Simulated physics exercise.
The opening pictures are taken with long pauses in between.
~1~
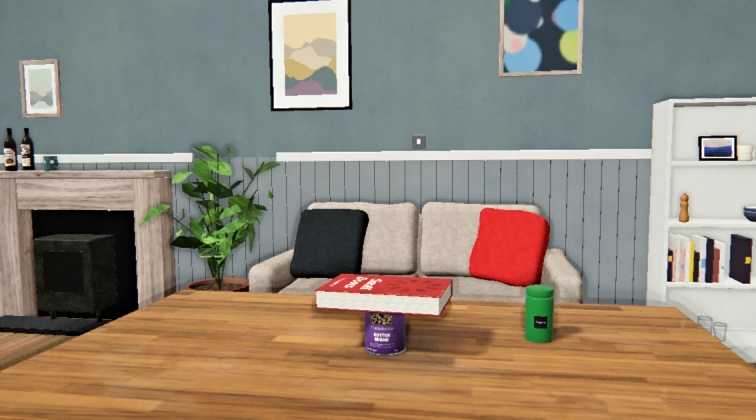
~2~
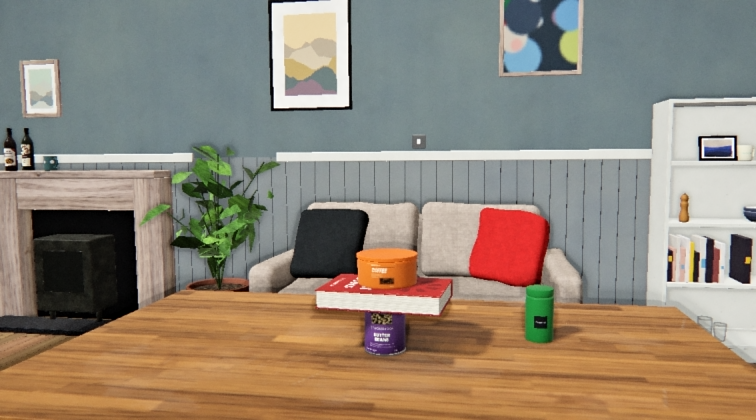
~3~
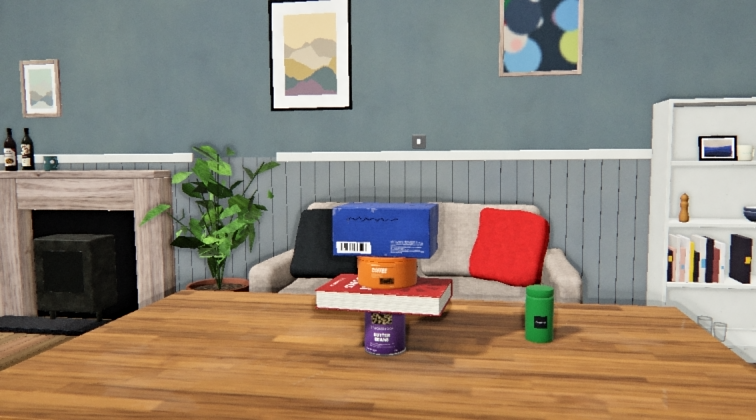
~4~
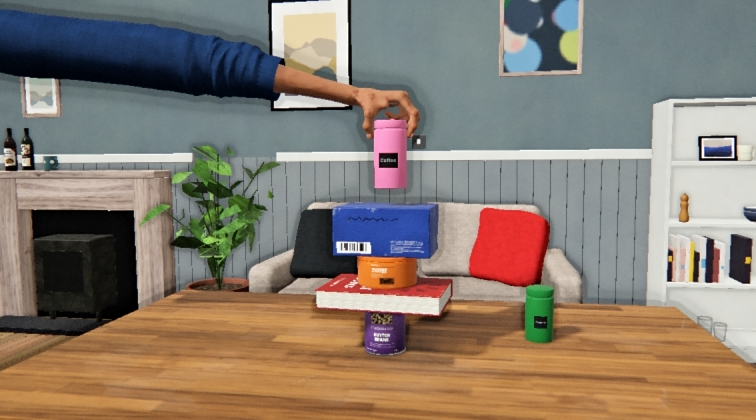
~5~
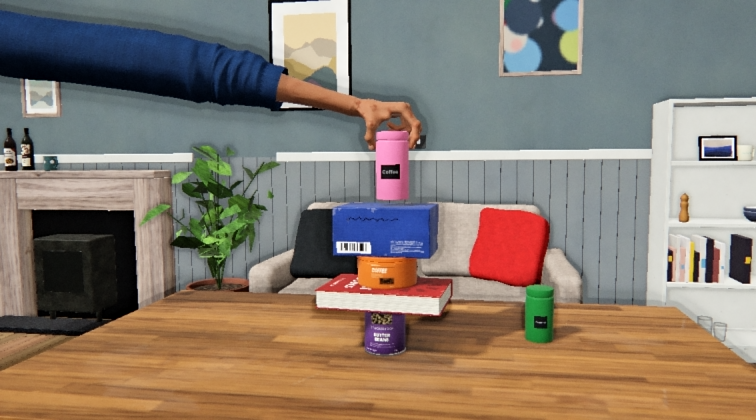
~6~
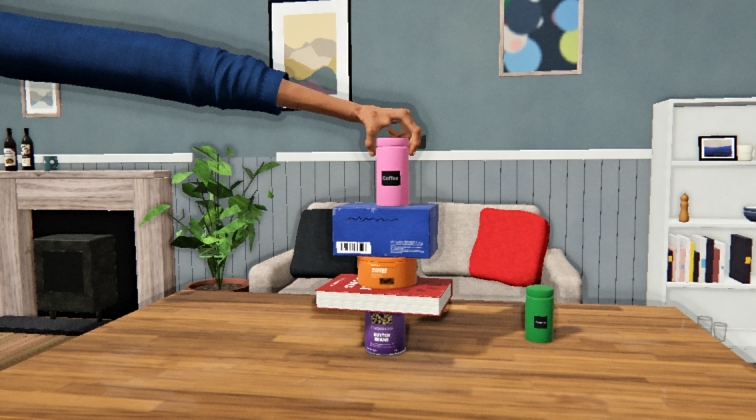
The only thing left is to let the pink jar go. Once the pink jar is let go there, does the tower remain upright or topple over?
It remains upright.
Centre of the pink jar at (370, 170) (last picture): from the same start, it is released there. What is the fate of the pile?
Outcome: The pile is still standing.
Then, 0.20 s past the last view, nothing moves.
Then, 0.70 s past the last view, pink jar resting near (393, 173).
Finally, all 6 still in place. Final places as the last picture's camera would see them, pink jar near (393, 173). The pile keeps its balance.
